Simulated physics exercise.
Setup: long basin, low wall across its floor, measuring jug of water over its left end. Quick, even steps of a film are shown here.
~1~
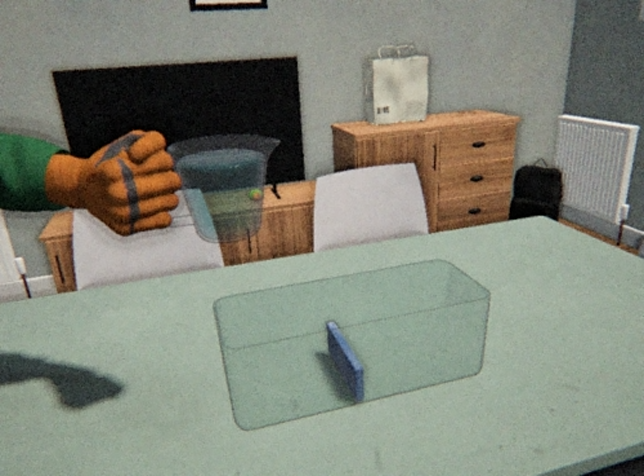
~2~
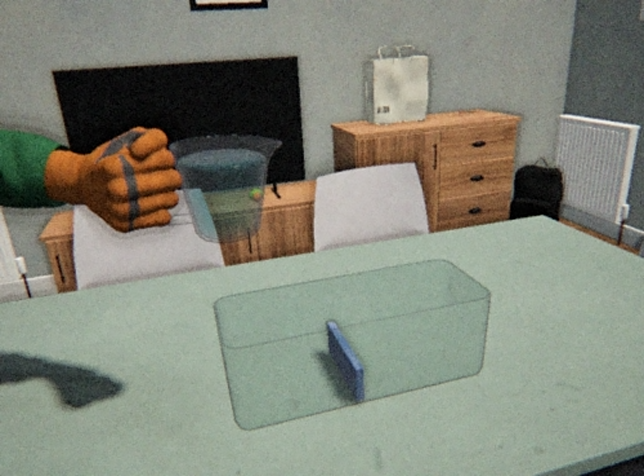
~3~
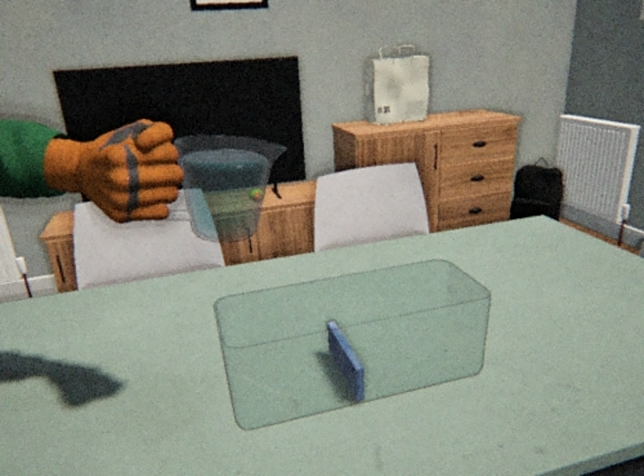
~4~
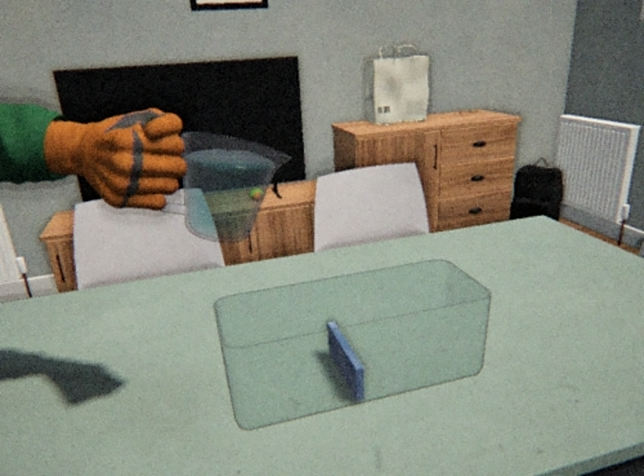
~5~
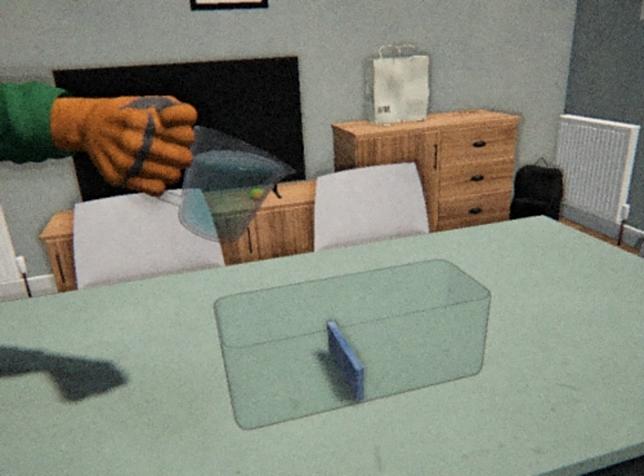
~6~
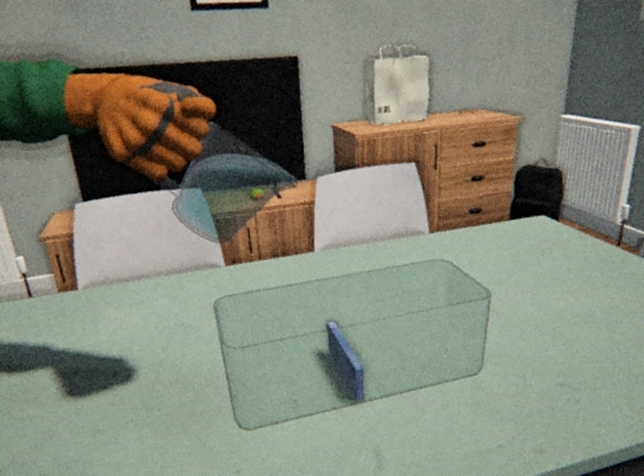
In a room with a green table, an orange-gloved hand holds a clear jug of water above the left end of a long transparent basin with a low blue wall inside, steadily tilting the jug rightward.
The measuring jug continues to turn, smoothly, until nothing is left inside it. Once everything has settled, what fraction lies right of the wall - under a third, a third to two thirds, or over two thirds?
Below a third.
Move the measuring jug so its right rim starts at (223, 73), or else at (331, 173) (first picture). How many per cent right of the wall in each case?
It comes out at around 10 percent and then around 80 percent.
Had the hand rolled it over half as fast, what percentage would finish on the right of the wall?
Close to 40 out of every hundred.
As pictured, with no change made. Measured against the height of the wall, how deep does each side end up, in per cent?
On the left 40 %, on the right 10 %.
A moment on, the measuring jug is tipped right over and 28 per cent is still to pour, 15 is left of the wall and 18 right of it.
Next, the measuring jug is tipped right over and 1 per cent is still to pour, 67 is left of the wall and 24 right of it.
Then the measuring jug is tipped right over and 0 per cent is still to pour, 69 is left of the wall and 25 right of it.
Later the measuring jug is tipped right over and 0 per cent is still to pour, 70 is left of the wall and 26 right of it.
At rest 70 per cent lies left of the wall, 26 right of it and 4 outside.
